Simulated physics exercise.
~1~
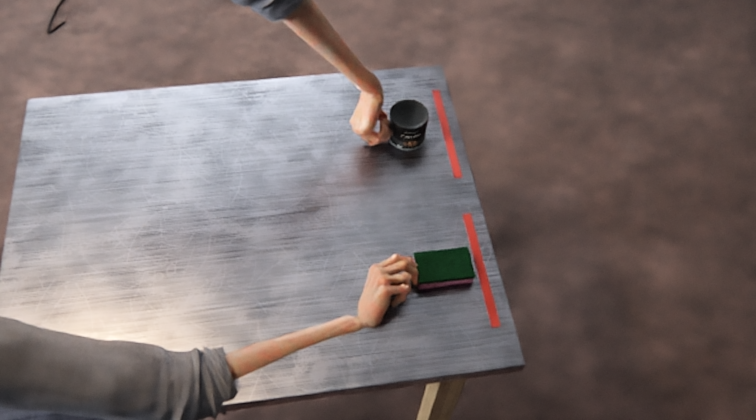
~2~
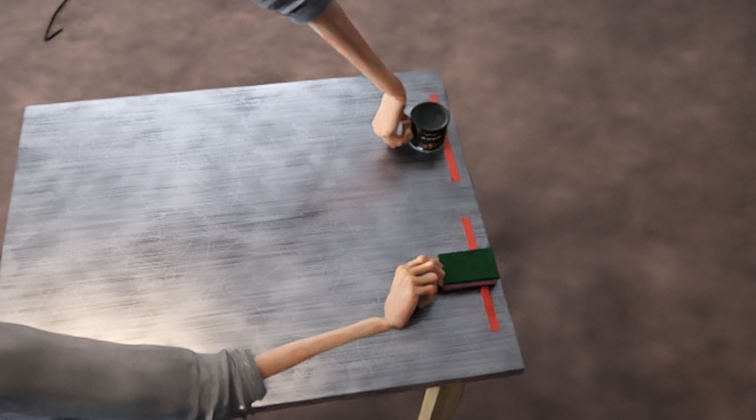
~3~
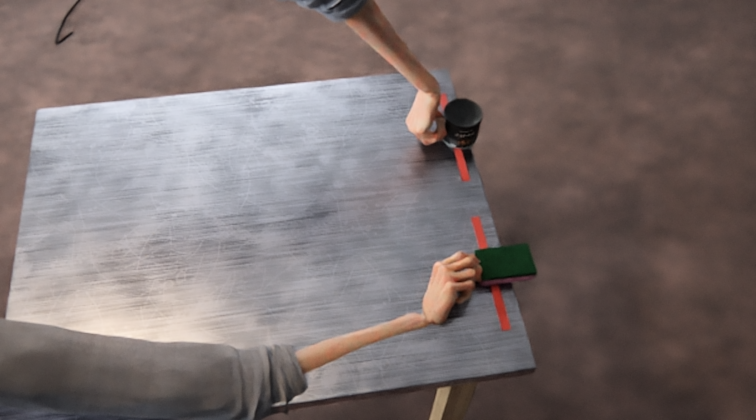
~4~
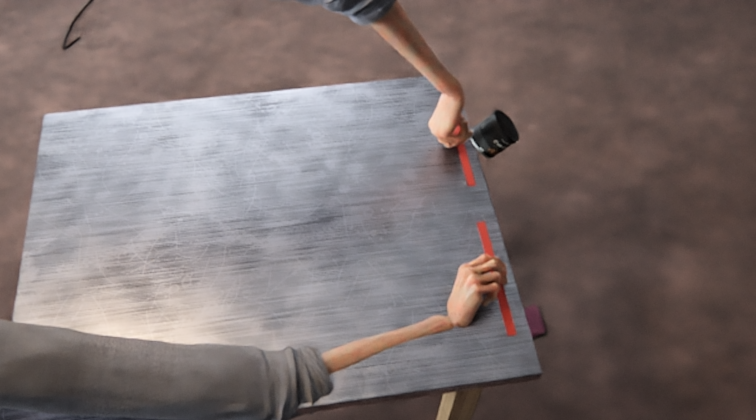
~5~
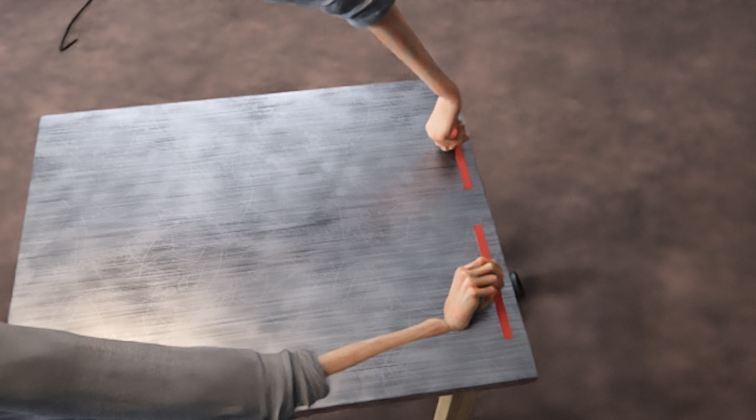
At first, two hands rest on a grey table, one behind a black tin at the far side and the other behind a green-topped sponge nearer the viewer, each just short of a strip of red tape. The hands push both things to the right, onto the tape and then out over the table's edge. The sponge drops first, turning over as it goes, while the tin tips and starts to fall. The hands stop at the tape. By the end, the tin has fallen too, mostly hidden beyond the edge, and the tabletop is clear of both.
